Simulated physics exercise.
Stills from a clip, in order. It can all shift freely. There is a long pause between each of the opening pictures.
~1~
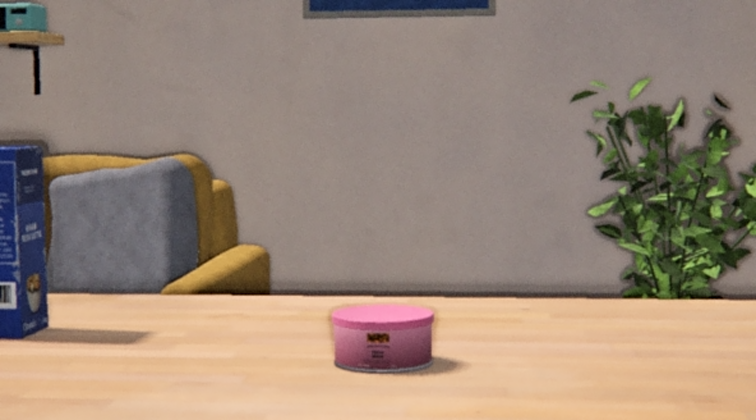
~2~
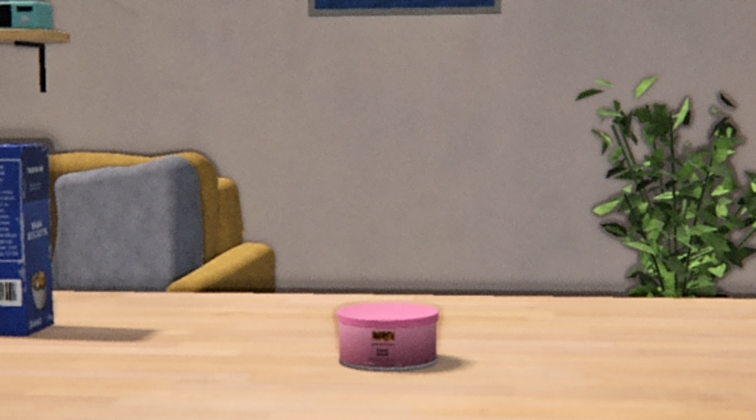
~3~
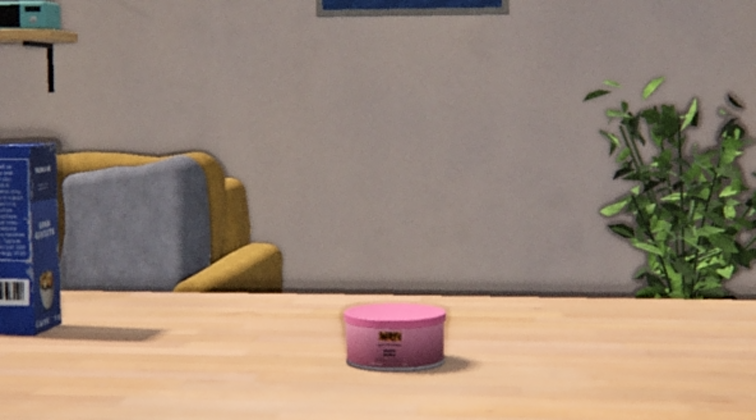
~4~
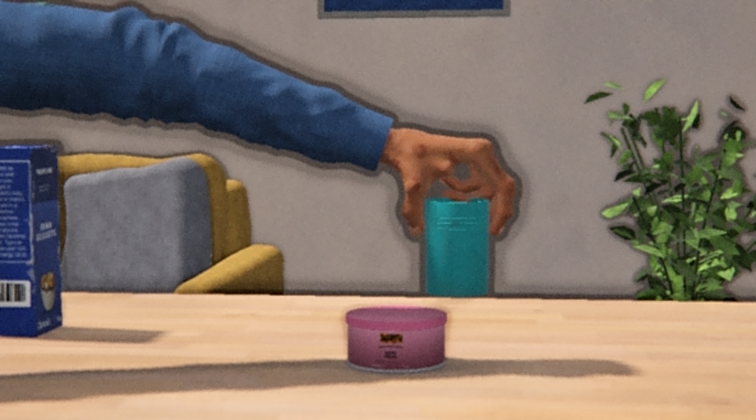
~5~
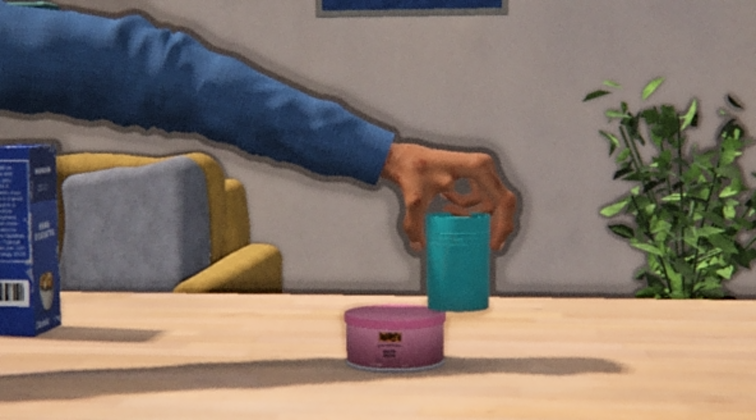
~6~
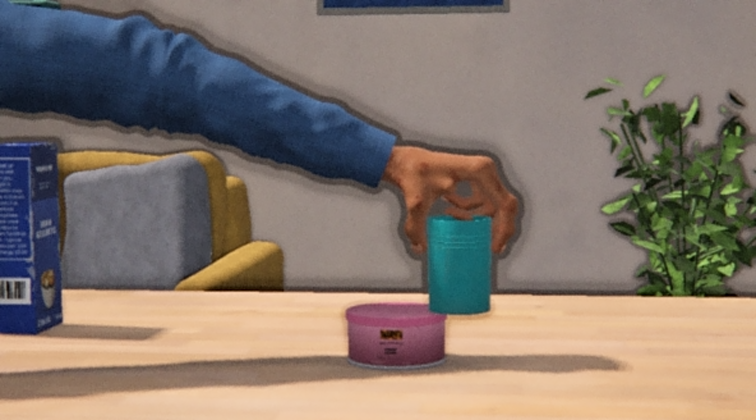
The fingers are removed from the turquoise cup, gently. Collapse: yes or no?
Collapse: Yes.
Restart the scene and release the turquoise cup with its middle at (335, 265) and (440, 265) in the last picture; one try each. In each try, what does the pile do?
On the first release the pile caves in, while on the second it stays intact.
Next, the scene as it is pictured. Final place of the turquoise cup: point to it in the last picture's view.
It finishes at about (538, 334).
Then, 0.30 s later than the last frame, turquoise cup now fallen.
Then, 0.40 s later than the last frame, nothing new.
Then, 1.90 s later than the last frame, turquoise cup resting near (537, 332).
When it is over, fallen, turquoise cup; the other 2 as before. End places, in pixels of the last picture, turquoise cup near (537, 333). The pile comes apart.
